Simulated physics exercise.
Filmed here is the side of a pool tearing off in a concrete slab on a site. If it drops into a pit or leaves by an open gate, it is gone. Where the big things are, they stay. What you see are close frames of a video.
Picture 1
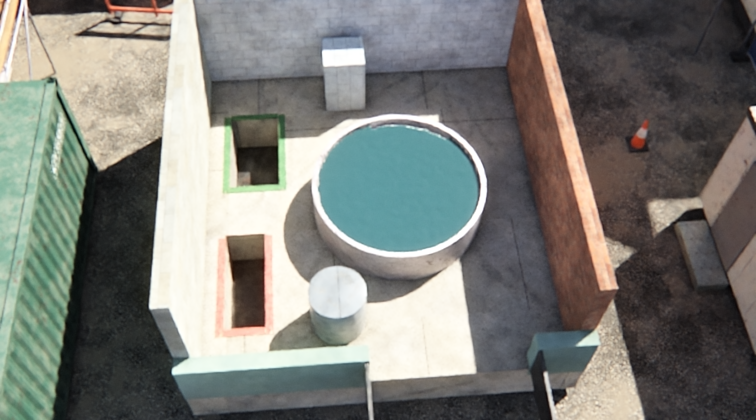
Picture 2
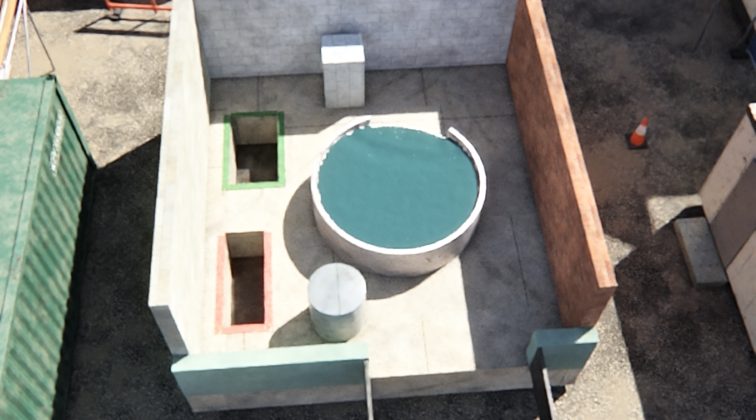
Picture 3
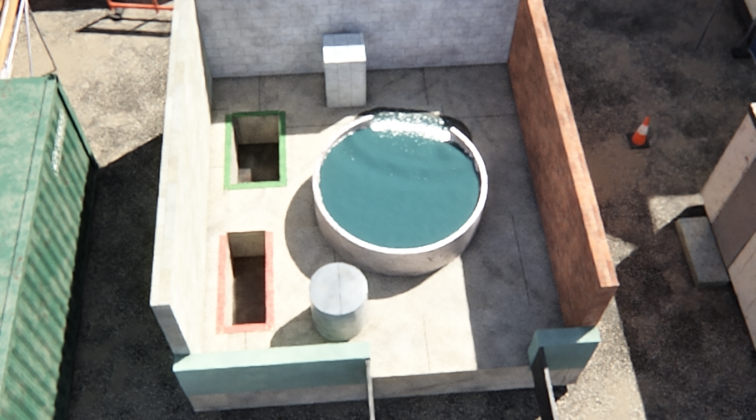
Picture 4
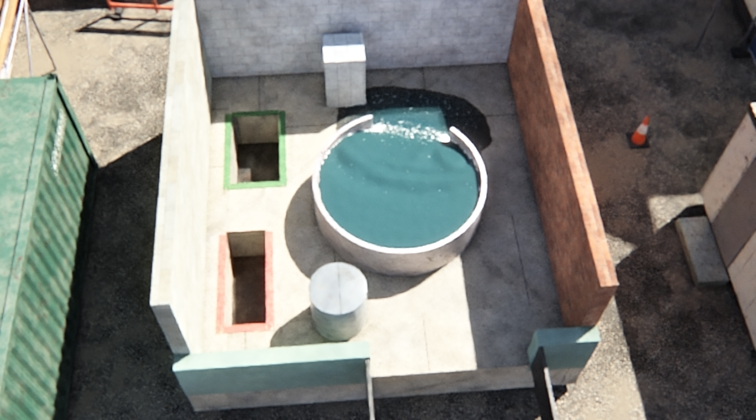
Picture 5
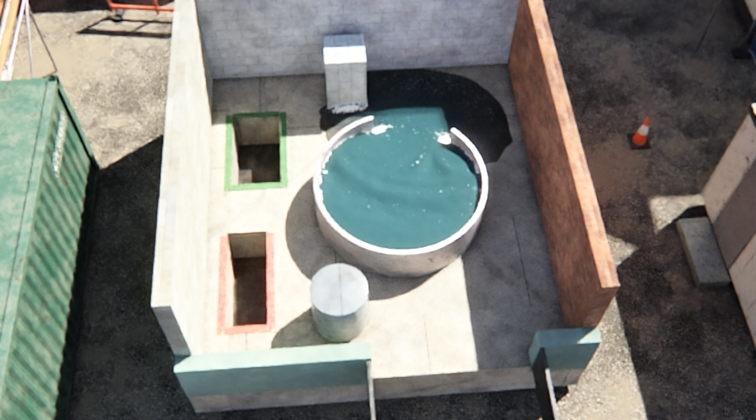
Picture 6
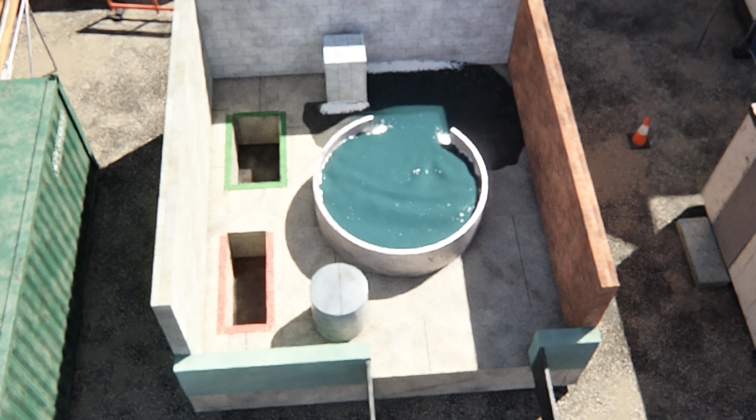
A round pool in a walled concrete yard breaking open at its far side, water pouring out and spreading across the slab.
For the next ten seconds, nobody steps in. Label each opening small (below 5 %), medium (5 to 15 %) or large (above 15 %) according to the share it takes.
Gate: Large; red pit: Small; green pit: Large.
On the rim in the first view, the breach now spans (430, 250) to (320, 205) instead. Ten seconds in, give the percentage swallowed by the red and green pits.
Shares: Red at 45 percent, green at 0 percent.
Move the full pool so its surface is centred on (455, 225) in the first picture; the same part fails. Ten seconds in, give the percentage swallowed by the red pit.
I'd put the red pit at 15 per cent of the whole.
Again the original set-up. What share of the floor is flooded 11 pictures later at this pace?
It works out to about 35 in a hundred.
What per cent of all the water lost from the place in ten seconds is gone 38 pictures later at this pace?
Result, approximate: 45 per cent.
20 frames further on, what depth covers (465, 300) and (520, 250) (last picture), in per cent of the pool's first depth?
Taking them in turn: 2 in a hundred, then 14 in a hundred.
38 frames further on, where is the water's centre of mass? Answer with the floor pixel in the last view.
Somewhere near (425, 172).
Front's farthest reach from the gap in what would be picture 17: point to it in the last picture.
Point: (214, 81) in the last picture's pixels.
A moment on, water covers 25 % of the floor; the gate 0 %, the red pit 0 %, the green pit 0 %.
Next, water covers 35 % of the floor; the gate 0 %, the red pit 0 %, the green pit 1 %.
Then, water covers 60 % of the floor; the gate 0 %, the red pit 0 %, the green pit 3 %.
Later, water covers 75 % of the floor; the gate 7 %, the red pit 0 %, the green pit 10 %.
In the end, water covers 90 % of the floor; the gate 21 %, the red pit 3 %, the green pit 20 %.
